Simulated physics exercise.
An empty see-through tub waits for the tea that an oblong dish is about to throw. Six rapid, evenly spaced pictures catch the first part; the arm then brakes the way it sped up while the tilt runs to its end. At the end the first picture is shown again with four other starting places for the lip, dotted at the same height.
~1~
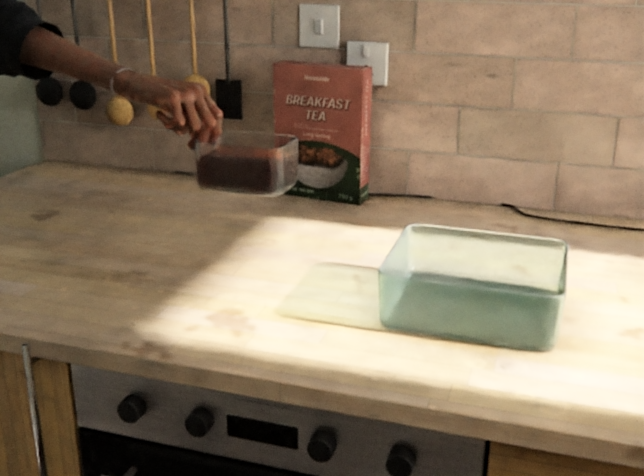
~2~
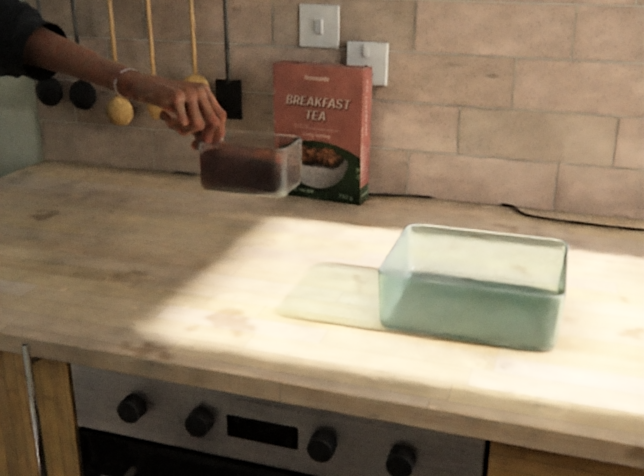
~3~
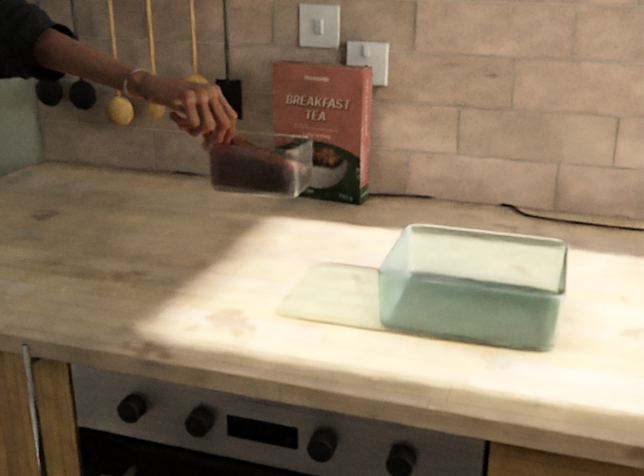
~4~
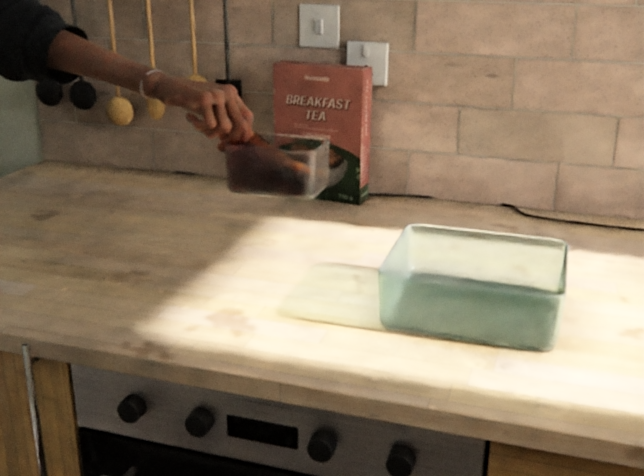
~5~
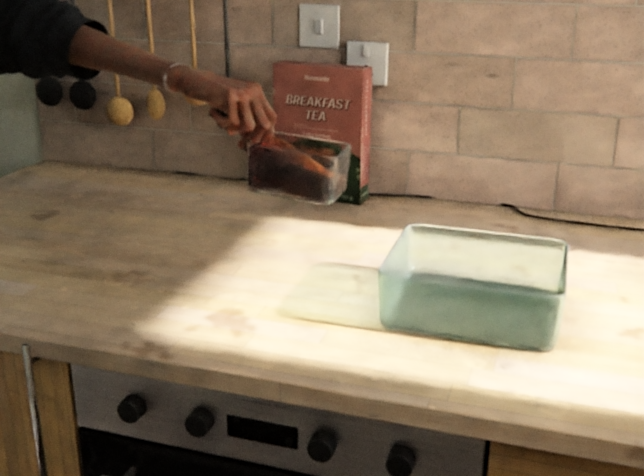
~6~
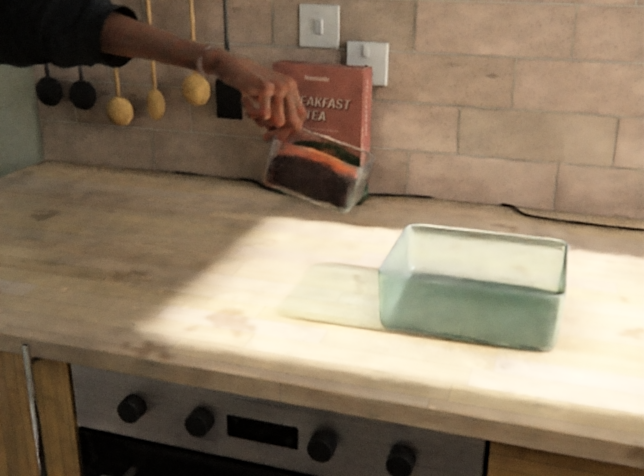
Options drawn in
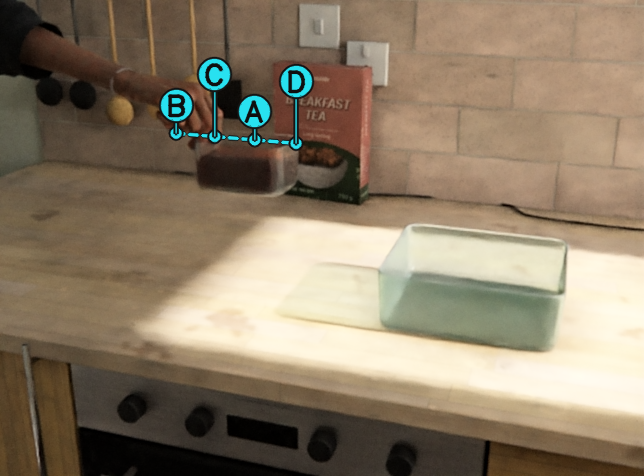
A dark-sleeved arm with a bracelet reaches in from the left, holding a small clear dish of dark reddish-brown contents above a pale wooden kitchen counter, seen from the front and slightly above. Behind are a red and green breakfast tea box and tiles, with an empty greenish see-through tub at right. The hand carries the dish rightward across the box, then tilts it rightward, while the camera stays still.
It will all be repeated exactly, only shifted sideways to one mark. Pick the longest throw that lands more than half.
The answer is dot A.
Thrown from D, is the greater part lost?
No, not at all.
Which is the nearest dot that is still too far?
Dot C.
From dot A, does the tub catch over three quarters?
No.
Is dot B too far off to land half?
Yes.
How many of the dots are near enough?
Two of them.
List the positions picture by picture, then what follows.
Upright, lip at (289, 142); tub from (379, 324) to (556, 350); nothing has left yet, in the first picture.
Upright, lip at (293, 143); nothing has left yet, in the second picture.
Upright, lip at (304, 144); nothing has left yet, in the third picture.
Upright, lip at (321, 145); tea is over the rim, down to (234, 137), in the fourth picture.
Tipped about 4°, lip at (343, 150); tea is over the rim, down to (252, 150), in the fifth picture.
Tipped about 15°, lip at (368, 162); tea is over the rim, down to (269, 183), in the sixth picture.
In cyan, A at (254, 139); B at (176, 133); C at (214, 136); D at (296, 143).
With A, about 64 % lands in the tub, 27 % falls short and 9 % goes beside or beyond.
With B, about 0 % lands in the tub, 99 % falls short.
With C, about 30 % lands in the tub, 65 % falls short and 6 % goes beside or beyond.
With D, about 79 % lands in the tub, 10 % falls short and 11 % goes beside or beyond.
